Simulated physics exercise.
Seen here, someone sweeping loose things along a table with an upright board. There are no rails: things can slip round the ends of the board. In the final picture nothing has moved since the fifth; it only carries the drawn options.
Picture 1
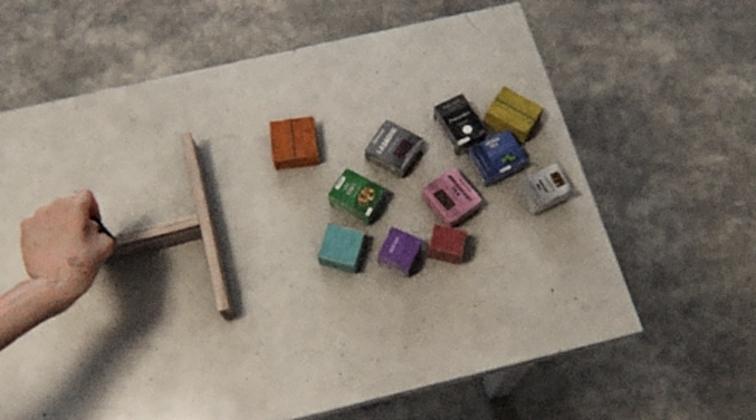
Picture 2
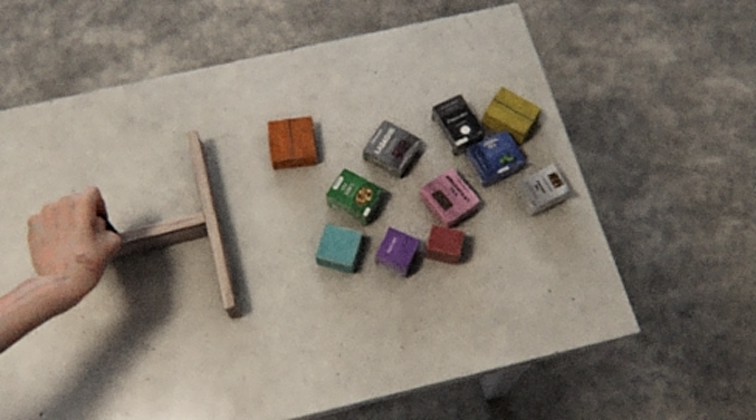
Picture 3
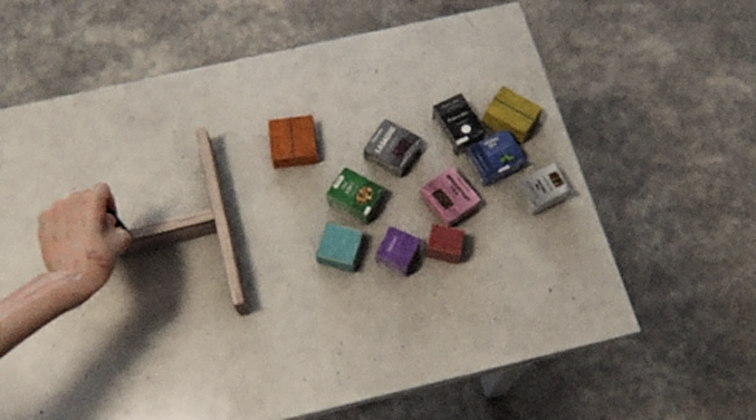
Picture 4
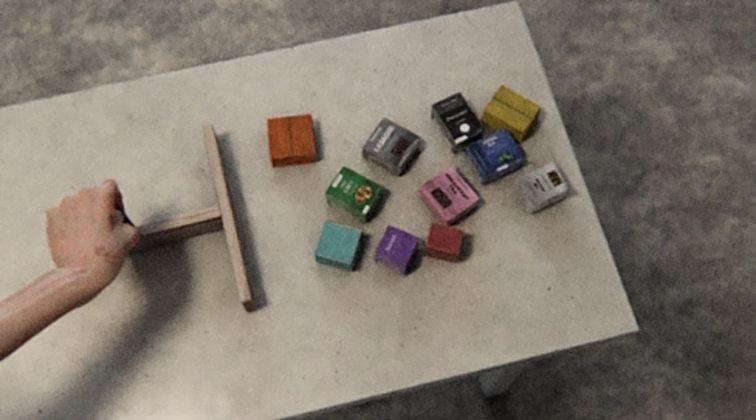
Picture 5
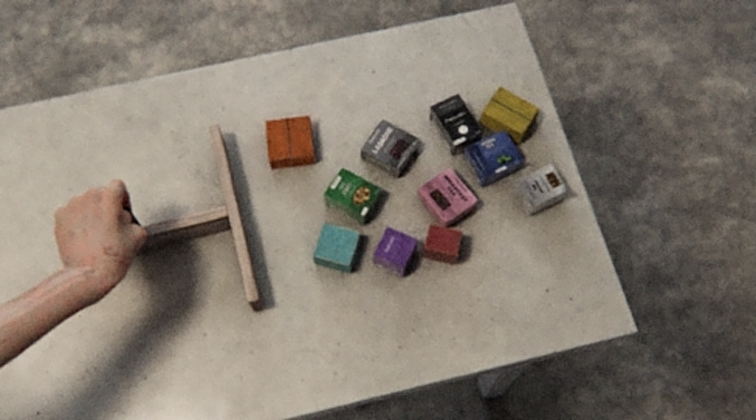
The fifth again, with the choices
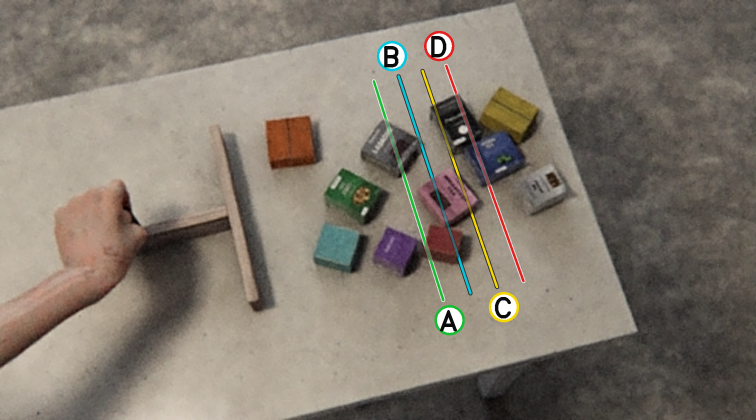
In the video, a hand holding an upright wooden board by its handle slides it slowly a short way to the right across a table, toward a scattered group of colourful small boxes and blocks, which stay in place untouched.
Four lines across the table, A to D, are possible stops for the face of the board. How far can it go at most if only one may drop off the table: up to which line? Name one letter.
No second one falls up to C.
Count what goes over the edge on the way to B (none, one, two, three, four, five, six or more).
In all, none.
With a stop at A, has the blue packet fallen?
No.
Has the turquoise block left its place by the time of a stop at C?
Yes.
On the marked copy, A at (407, 185); B at (433, 179); C at (458, 173); D at (483, 168).
With C. Early on, board (315, 190); orange box (327, 134); turquoise block (358, 239).
Further on, board (397, 172); yellow box (519, 107); blue packet (499, 158).
At the end, board (456, 159); yellow box (550, 100); white box (571, 192); none fallen.
As for the rest, A is within the limit but short; B is within the limit but short; D drops two.
